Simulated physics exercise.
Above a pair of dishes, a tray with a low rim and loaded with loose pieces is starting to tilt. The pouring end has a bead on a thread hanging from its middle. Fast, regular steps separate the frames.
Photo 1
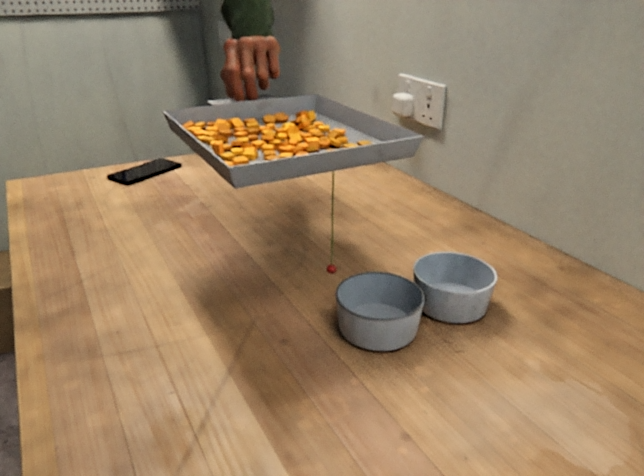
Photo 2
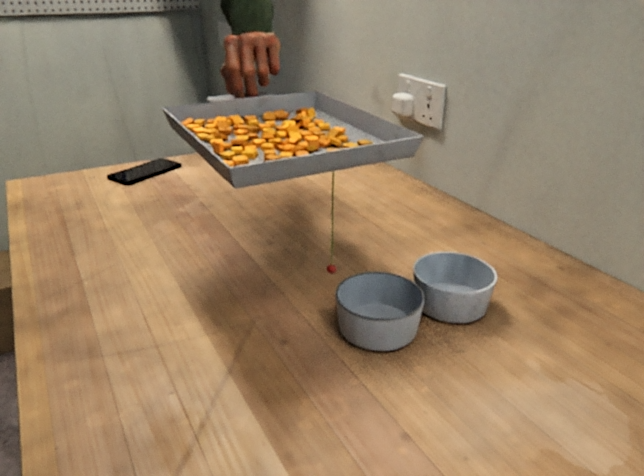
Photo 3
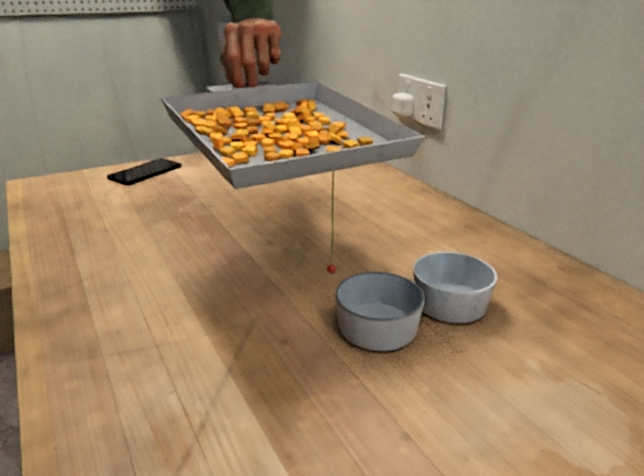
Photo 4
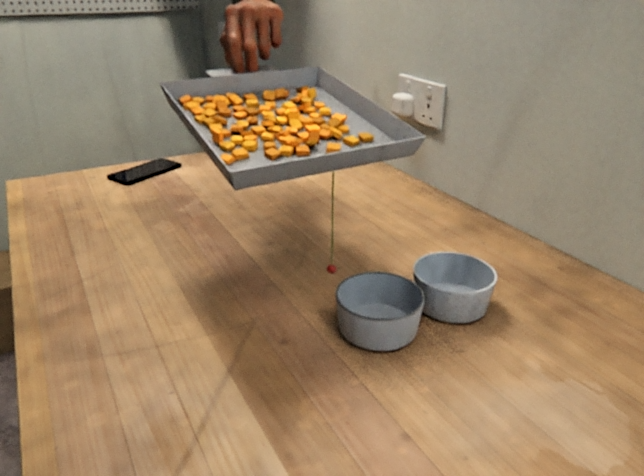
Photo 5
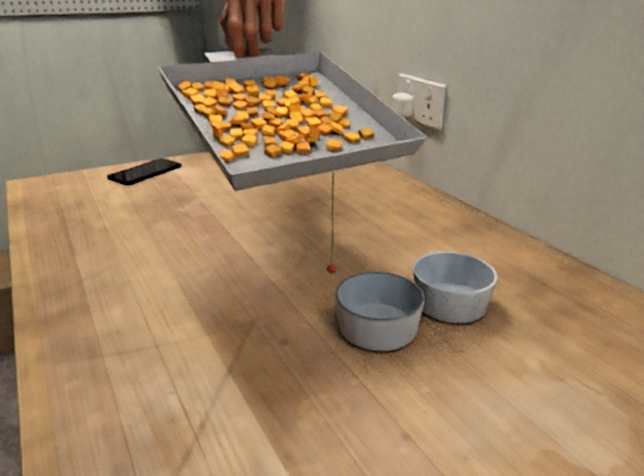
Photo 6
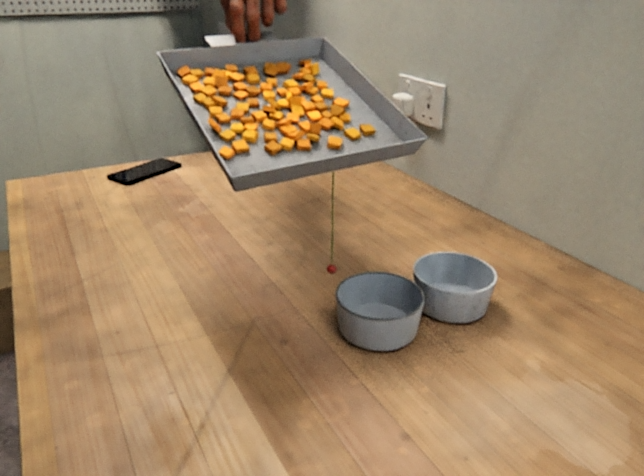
In this clip, a hand at the far side of a grey tray of small orange pieces raises that end, tilting the tray gradually toward the viewer, while two grey bowls, a hanging red bead and a phone stay still.
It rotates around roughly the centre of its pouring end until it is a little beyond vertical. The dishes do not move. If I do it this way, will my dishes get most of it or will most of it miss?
Most of it misses the dishes.
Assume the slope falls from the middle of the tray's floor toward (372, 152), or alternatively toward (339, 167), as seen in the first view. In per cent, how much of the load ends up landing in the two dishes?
Shares: 10 %, then 60 %.
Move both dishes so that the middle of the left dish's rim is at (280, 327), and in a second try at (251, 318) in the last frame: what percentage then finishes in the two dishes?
Around 80 and then 60 per cent.
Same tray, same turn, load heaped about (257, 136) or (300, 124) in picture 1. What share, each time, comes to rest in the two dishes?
Shares in turn: 20 % and 40 %.
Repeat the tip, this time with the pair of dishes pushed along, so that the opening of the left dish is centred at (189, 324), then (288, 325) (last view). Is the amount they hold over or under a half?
In the first position a minority, in the second a majority.
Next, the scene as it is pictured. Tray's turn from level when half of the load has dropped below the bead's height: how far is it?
Roughly 110 degrees from level.
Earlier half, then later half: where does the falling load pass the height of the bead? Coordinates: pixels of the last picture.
I'd say close to (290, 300) at first and close to (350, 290) later on.
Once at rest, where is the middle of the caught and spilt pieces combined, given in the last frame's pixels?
Close to (316, 360) in the last view.
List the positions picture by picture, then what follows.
Corners of the pouring end (233, 164) and (415, 135), level; middle of the load (274, 136), small crackers; left dish (404, 331); right dish (481, 304); bead on its thread (332, 269), in the first frame.
Corners of the pouring end (234, 164) and (415, 135), level; middle of the load (274, 134), in the second frame.
Corners of the pouring end (234, 166) and (416, 135), tipped barely, level across its low end; middle of the load (274, 129), in the third frame.
Corners of the pouring end (235, 167) and (417, 135), tipped a little, level across its low end; middle of the load (274, 121), in the fourth frame.
Corners of the pouring end (235, 169) and (418, 135), tipped a little, level across its low end; middle of the load (274, 113), in the fifth frame.
Corners of the pouring end (236, 171) and (419, 136), tipped clearly, level across its low end; middle of the load (275, 105); left dish (404, 331); right dish (481, 304), in the sixth frame.
Just after the last frame, tray tipped steeply; almost all on the tray; just a few in the air.
A moment on, tray tipped past a quarter turn; roughly half on the tray; about a tenth in the left dish; roughly a quarter outside both; roughly a quarter in the air.
Further on, tray tipped past a quarter turn; roughly a quarter in the left dish; just a few in the right dish; the larger part outside both.
When it is over, tray tipped past a quarter turn; roughly a quarter in the left dish; just a few in the right dish; the larger part outside both.
